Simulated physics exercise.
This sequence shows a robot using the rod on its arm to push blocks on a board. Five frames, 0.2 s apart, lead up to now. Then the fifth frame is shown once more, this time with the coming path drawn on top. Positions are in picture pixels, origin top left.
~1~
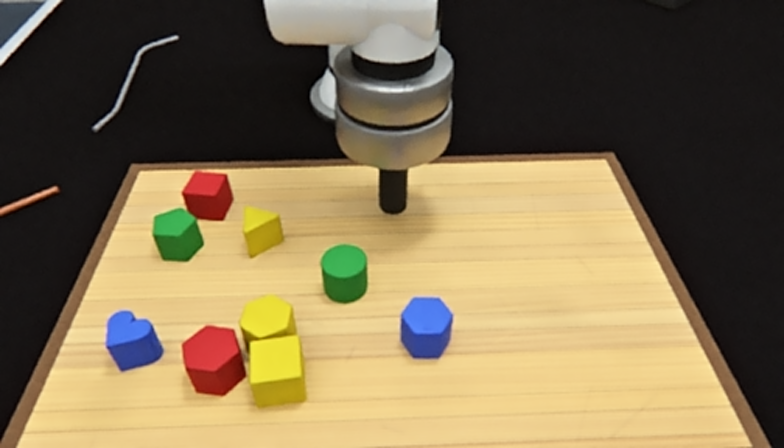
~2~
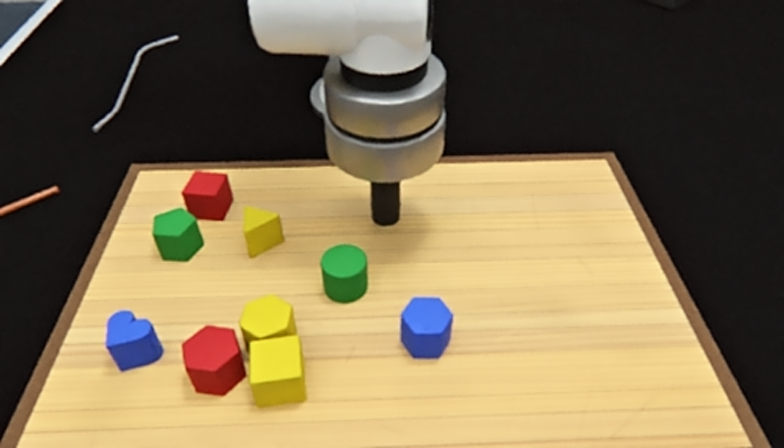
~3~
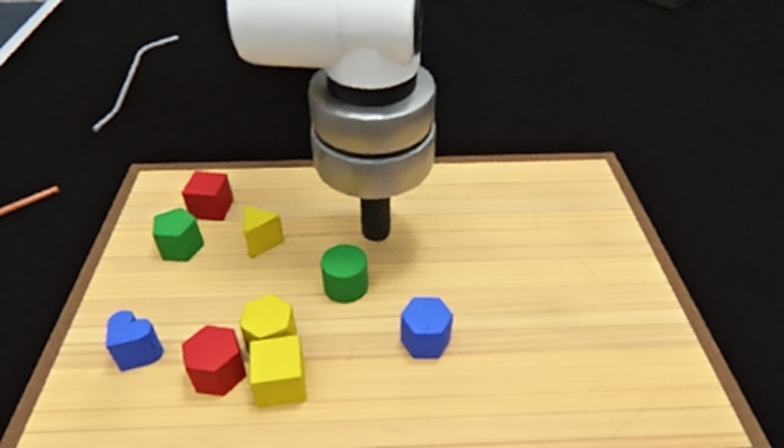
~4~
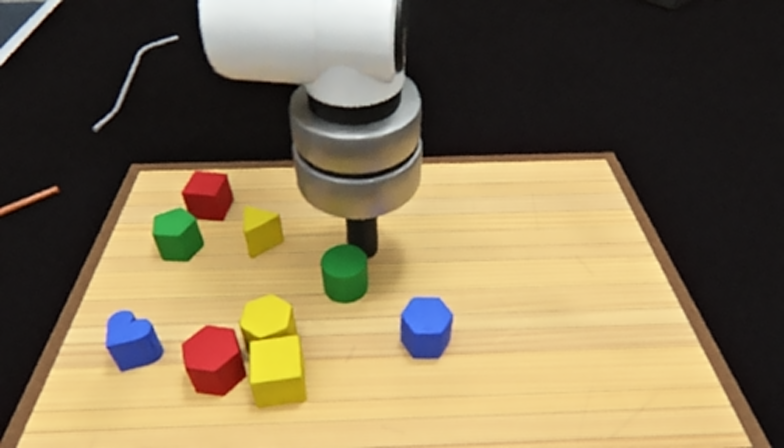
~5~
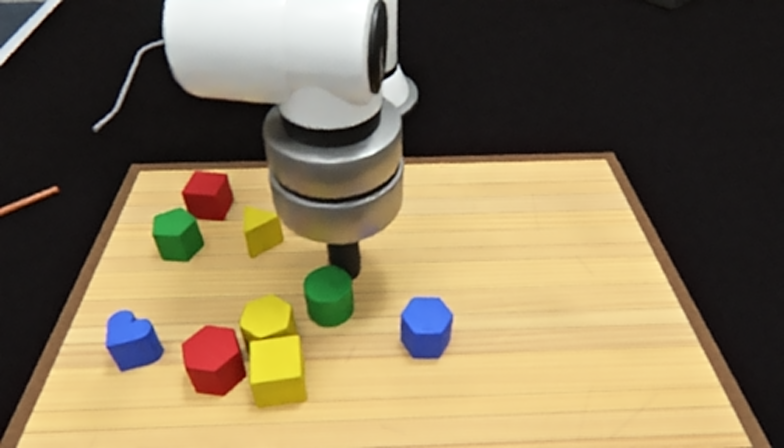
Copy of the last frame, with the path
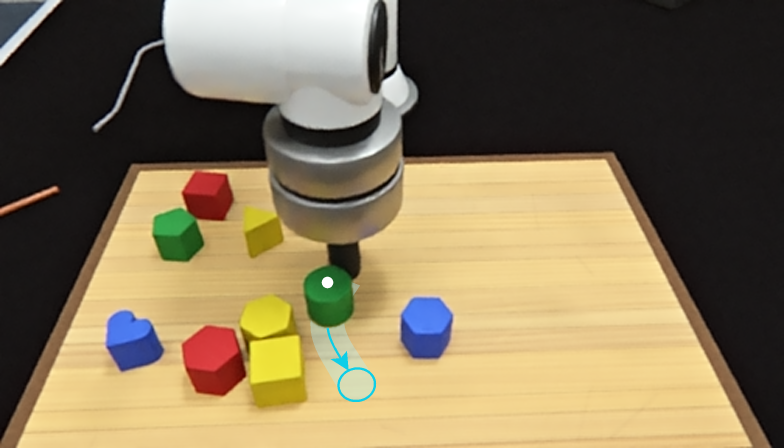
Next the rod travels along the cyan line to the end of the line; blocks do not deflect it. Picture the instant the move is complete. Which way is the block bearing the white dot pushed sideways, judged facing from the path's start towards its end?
Goes right.
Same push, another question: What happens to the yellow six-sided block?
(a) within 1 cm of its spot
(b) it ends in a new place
The correct letter is b.
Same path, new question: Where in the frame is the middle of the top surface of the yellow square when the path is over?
In the picture, that point is around (254, 394).
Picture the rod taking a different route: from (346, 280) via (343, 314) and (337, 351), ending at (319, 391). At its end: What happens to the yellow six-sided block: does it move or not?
That block gets shifted.
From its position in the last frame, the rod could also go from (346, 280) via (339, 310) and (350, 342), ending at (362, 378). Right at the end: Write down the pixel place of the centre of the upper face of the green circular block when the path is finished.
The centre of its top will be at (309, 345).
Path on the board, from (346, 280) by way of (329, 312) and (335, 348) to (357, 384); the dot is on the green circular block.
The first path, step by step. One third of the way, rod at (327, 303); yellow six-sided block at (257, 320), turned 25° clockwise; yellow square at (273, 362); green circular block at (310, 318).
Two thirds of the way, rod at (334, 340); yellow six-sided block at (256, 321), turned 25° clockwise; yellow square at (258, 388), turned 40° clockwise; green circular block at (313, 359).
At the end, rod at (356, 376); yellow six-sided block at (256, 321), turned 25° clockwise; yellow square at (254, 394), turned 55° clockwise; green circular block at (319, 390); blue six-sided block in place.
